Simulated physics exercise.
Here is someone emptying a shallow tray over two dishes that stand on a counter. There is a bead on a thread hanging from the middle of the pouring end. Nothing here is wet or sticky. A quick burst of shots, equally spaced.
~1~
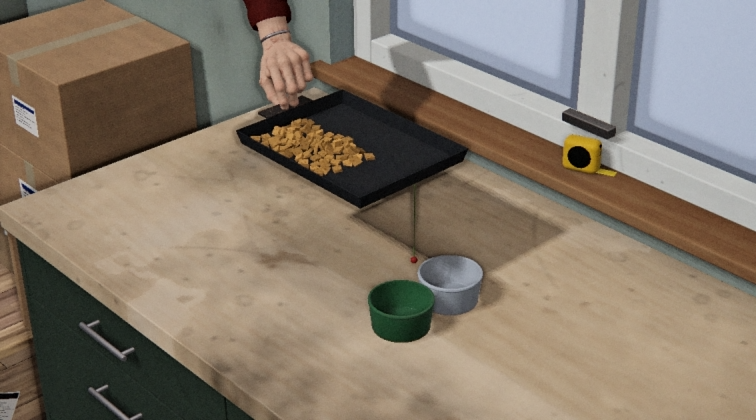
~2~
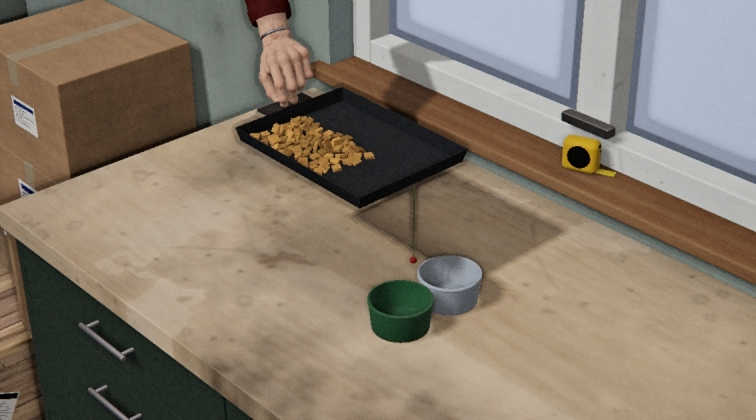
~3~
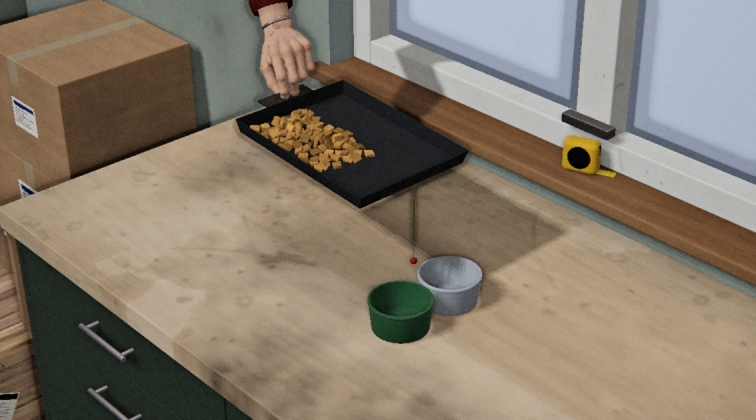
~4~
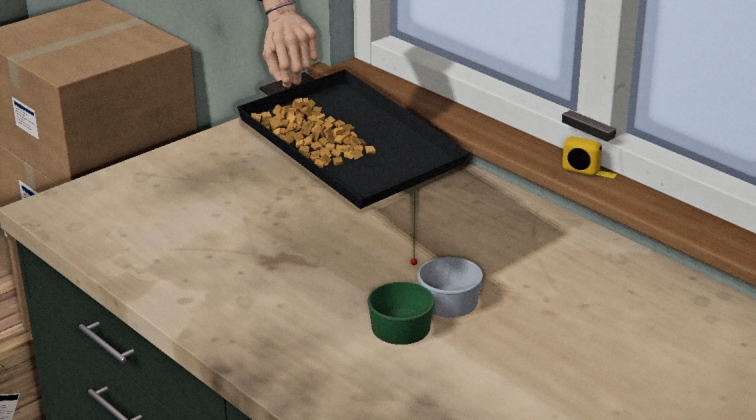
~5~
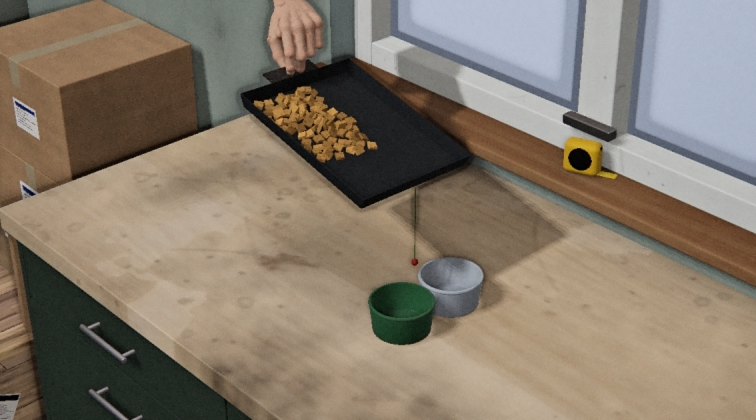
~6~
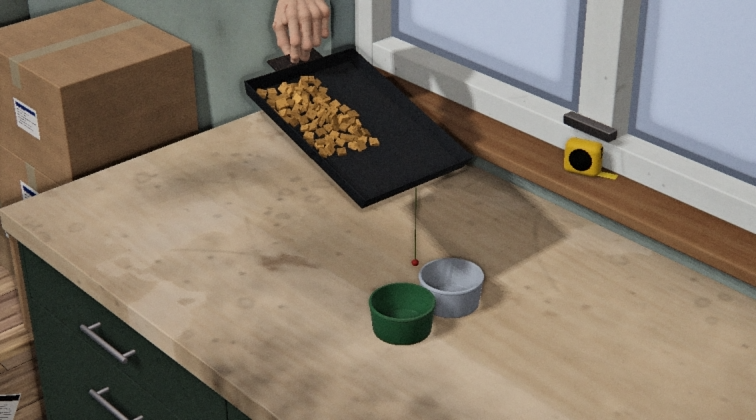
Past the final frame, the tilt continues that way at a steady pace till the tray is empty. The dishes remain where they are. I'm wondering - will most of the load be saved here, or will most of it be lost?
Most of it is saved.
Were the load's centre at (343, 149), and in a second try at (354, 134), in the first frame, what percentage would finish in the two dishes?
It would be 60 in a hundred, and then 60 in a hundred.
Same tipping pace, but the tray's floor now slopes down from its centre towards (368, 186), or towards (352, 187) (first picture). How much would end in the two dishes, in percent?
Case one near 40 %; case two near 10 %.
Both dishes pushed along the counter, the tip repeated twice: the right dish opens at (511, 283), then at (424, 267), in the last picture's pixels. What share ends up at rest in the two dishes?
10, then 10 %.
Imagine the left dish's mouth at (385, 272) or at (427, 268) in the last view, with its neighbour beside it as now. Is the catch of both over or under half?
Shy of half, then shy of half.
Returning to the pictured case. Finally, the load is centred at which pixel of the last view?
About (450, 303).
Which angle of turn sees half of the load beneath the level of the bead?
115° or so.
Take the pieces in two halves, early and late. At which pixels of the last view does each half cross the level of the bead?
Early half: (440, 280); late half: (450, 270).
Soon after the last picture, tray tipped steeply; most on the tray; a small part in the air.
A little later, tray tipped past a quarter turn; about half on the tray; a small part in the left dish; a small part in the right dish; about a quarter outside both; a small part in the air.
Later still, tray tipped past a quarter turn; about a quarter in the left dish; about half in the right dish; about a third outside both.
At rest, tray tipped past a quarter turn; about a quarter in the left dish; about half in the right dish; about a third outside both.
